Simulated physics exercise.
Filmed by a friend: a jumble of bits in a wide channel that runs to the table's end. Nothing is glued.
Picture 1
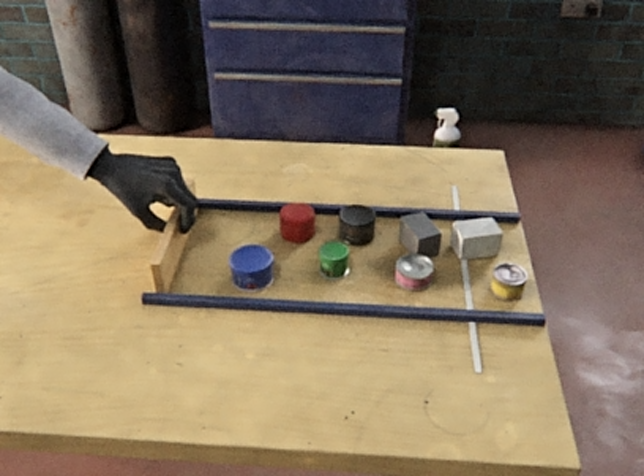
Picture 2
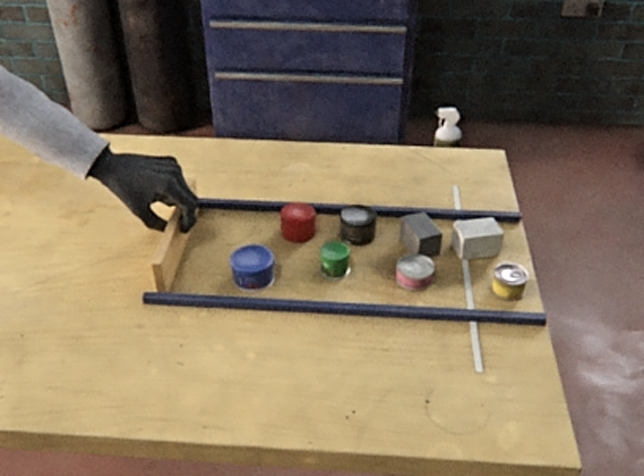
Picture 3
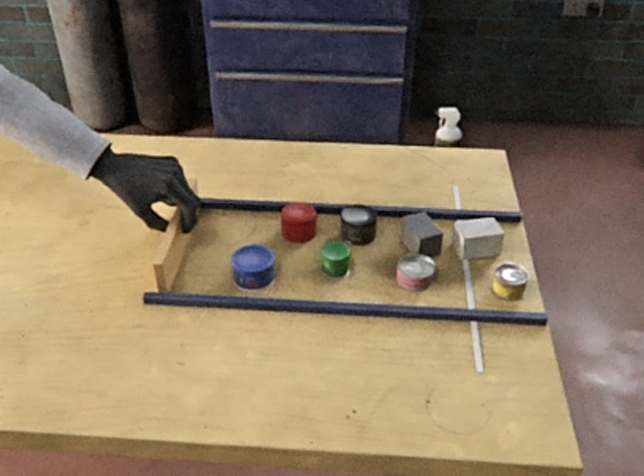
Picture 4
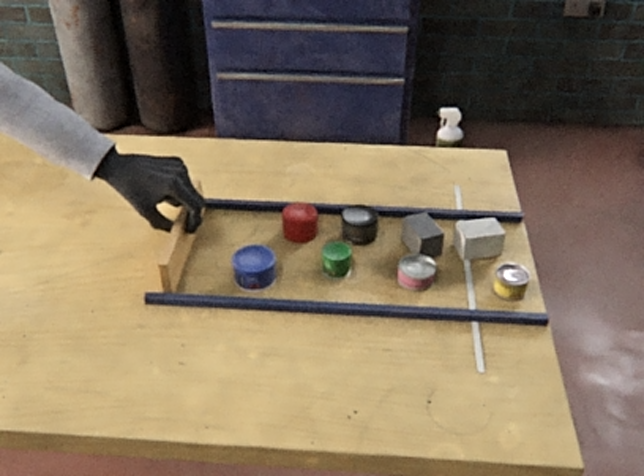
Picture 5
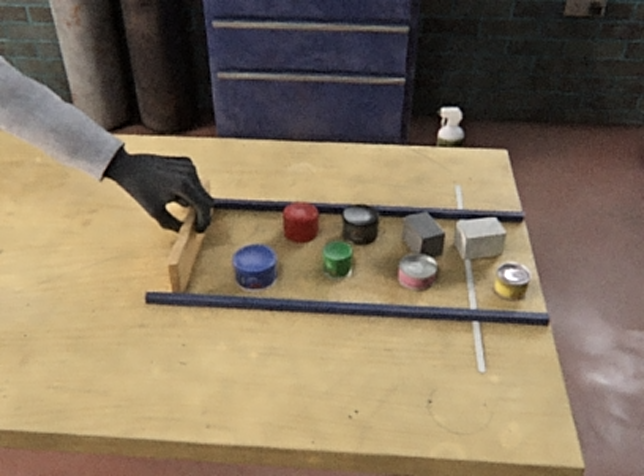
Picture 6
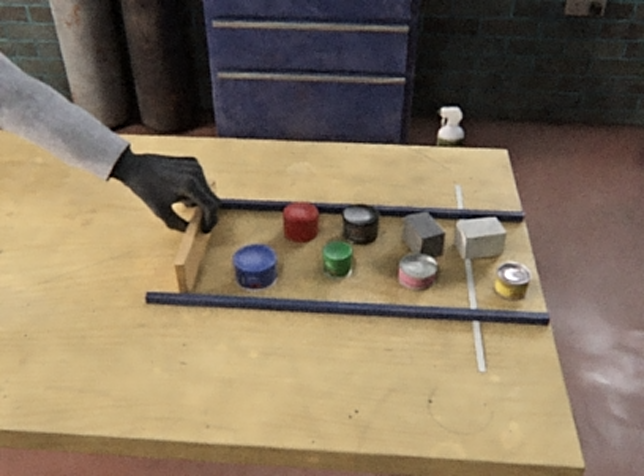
On a wooden table, a dark-gloved hand holds an upright board between two dark rails, then slides it a short way right toward the blue pot, while the coloured pots, tins and two blocks stay in place.
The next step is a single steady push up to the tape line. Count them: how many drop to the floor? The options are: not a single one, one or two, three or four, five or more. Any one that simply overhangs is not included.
Answer: One or two.
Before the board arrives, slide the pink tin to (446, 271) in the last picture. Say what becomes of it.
The pink tin is kept.
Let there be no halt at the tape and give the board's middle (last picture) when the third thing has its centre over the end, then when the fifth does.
First: Around (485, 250). Next: Around (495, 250).
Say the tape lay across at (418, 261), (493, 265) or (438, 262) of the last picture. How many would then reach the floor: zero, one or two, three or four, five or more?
In order, the falls would come to not one; either three or four; none at all.
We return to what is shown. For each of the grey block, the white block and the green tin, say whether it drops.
Grey block: Stays; white block: Falls off; green tin: Stays.
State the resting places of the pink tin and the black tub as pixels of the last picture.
The first one ends at (519, 276), the second at (511, 222).
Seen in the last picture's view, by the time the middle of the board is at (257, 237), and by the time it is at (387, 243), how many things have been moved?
First 1, then 7.
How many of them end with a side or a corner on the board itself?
Number: 3.
Soon after, none off yet; yellow pot at rest near (512, 281); white block at rest near (480, 238); grey block at rest near (423, 235).
After that, none off yet; yellow pot at rest near (512, 281); white block displaced a little near (495, 242); grey block displaced about its own width near (453, 237).
In the end, the number that fall off is one or two; gone, white block and yellow pot.
